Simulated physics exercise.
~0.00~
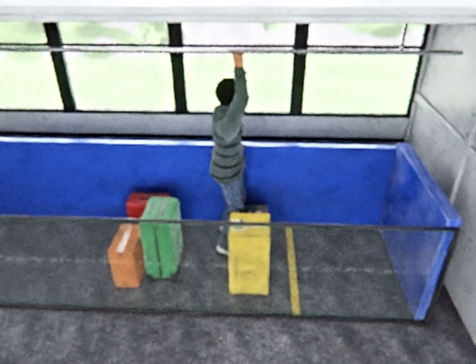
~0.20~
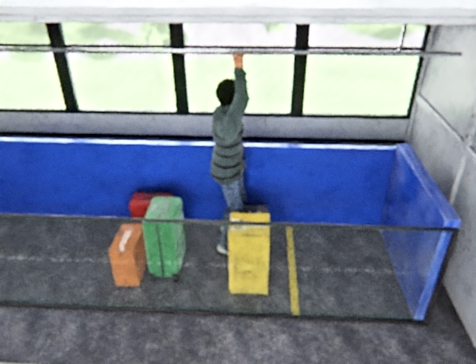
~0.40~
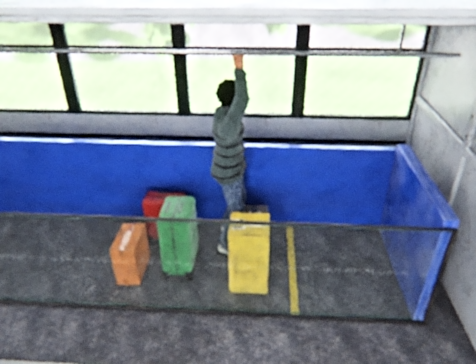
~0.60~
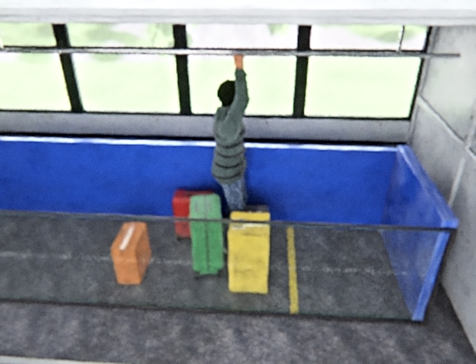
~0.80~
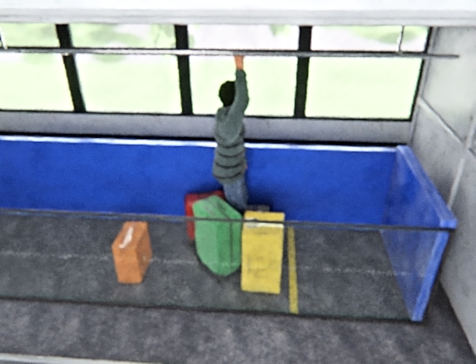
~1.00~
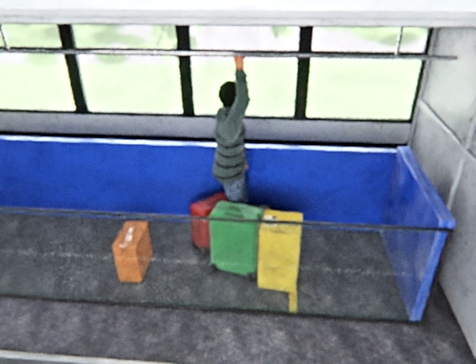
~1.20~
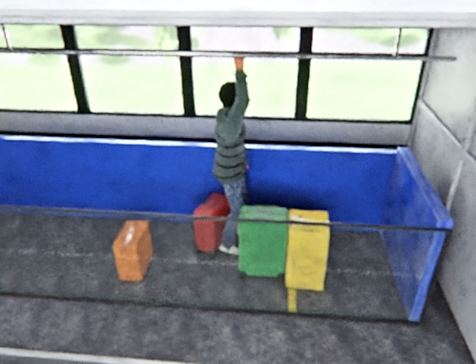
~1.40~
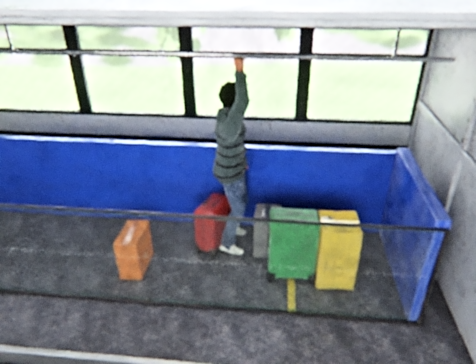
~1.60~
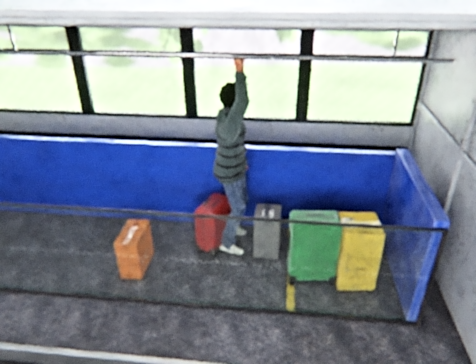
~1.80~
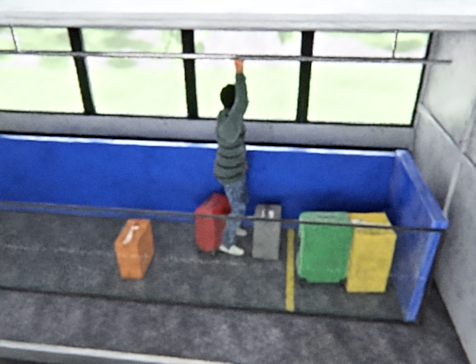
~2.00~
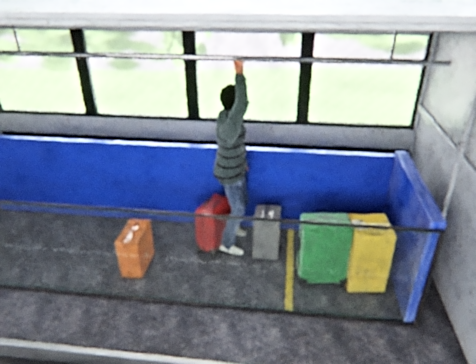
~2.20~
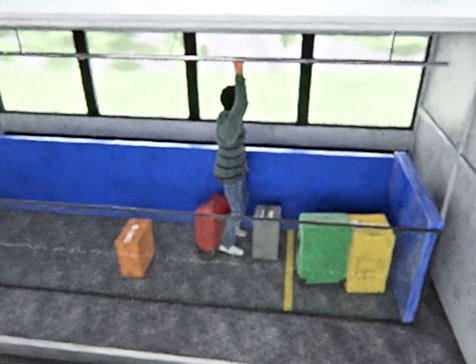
To begin with, a person in a striped top stands with one arm raised to an overhead rail, among cases on the dark floor of a blue-walled bay. The green case and the red case behind it start sliding right, while the orange one stays put. The green case reaches the yellow bag, and both move on to the right together as the red case stops by the person's legs. A grey pack comes into view, staying behind. Finally, the green case and yellow bag rest beyond the yellow line, with the others still left of it.
